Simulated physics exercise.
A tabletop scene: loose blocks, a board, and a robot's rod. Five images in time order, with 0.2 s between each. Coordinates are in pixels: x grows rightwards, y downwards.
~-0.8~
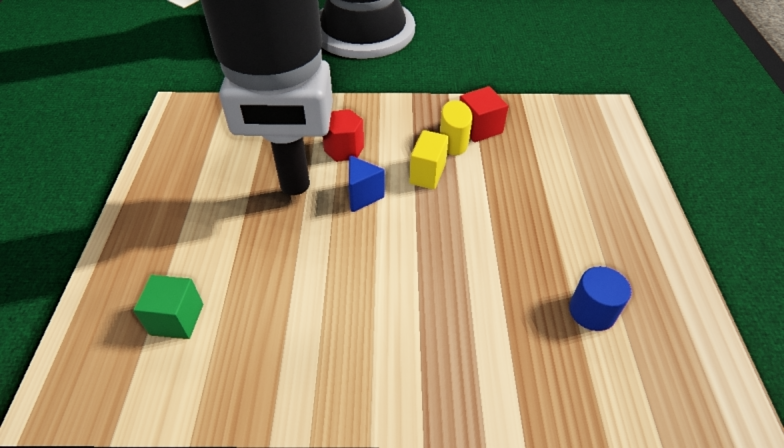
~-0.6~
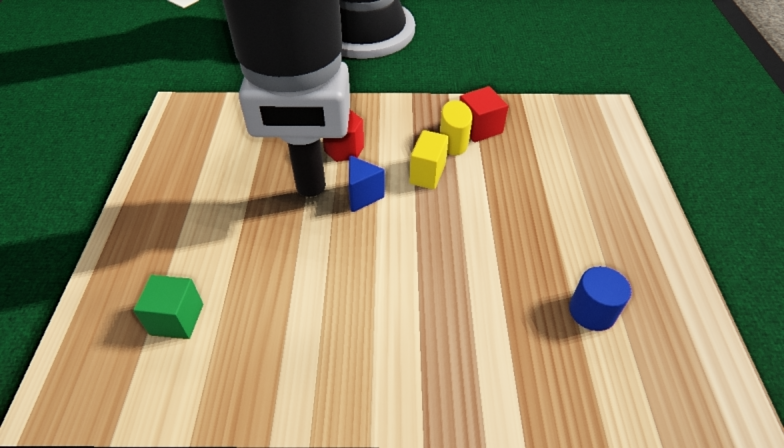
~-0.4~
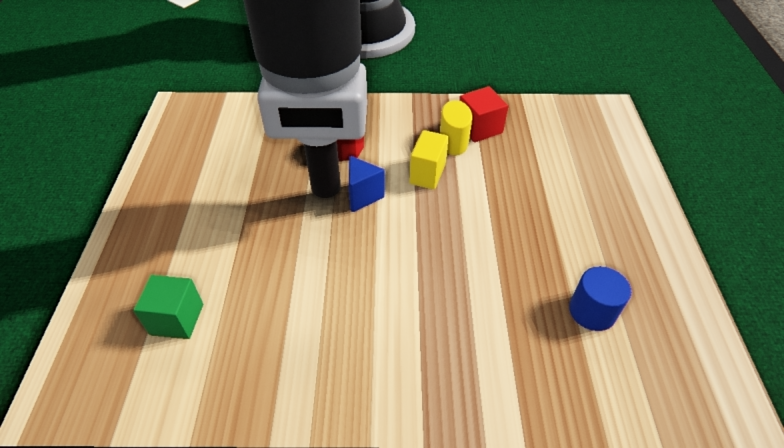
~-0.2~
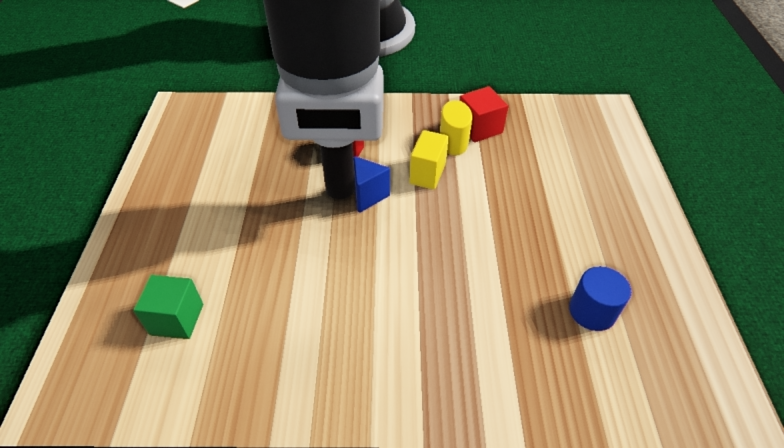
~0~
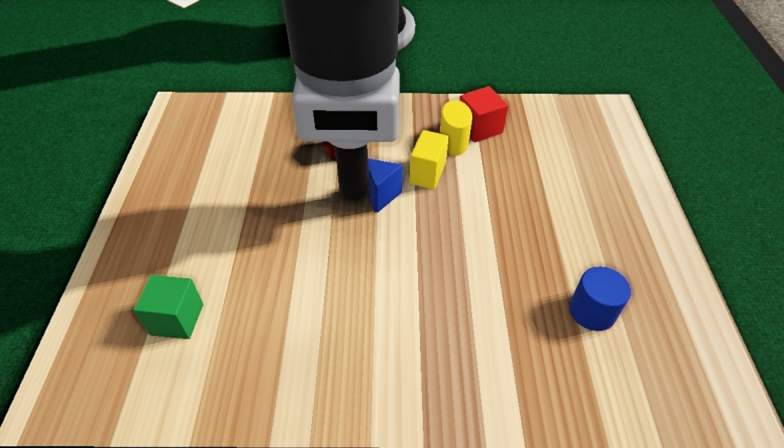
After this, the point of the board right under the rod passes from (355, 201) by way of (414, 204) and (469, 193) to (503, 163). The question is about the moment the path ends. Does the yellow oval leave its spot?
No, that is not what happens.
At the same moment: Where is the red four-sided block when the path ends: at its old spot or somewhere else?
It keeps its position.
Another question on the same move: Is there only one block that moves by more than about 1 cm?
Yes
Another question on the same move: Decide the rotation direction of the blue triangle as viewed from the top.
The twist is clockwise.
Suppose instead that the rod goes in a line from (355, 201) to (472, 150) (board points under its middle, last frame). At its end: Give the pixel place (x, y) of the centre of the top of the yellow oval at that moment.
I predict (467, 103).
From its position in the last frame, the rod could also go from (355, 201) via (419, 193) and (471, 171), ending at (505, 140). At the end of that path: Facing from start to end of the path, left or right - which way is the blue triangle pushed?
It moves off to the right.
The first path, step by step. One third of the way, rod at (415, 193); blue triangle at (442, 169).
Two thirds of the way, rod at (472, 181); blue triangle at (498, 156), turned 15° anticlockwise; yellow oblong at (433, 143), turned 15° anticlockwise.
At the end, rod at (505, 152); blue triangle at (536, 138), turned 30° clockwise; yellow oblong at (433, 143), turned 15° anticlockwise; yellow oval not moved; red four-sided block not moved.
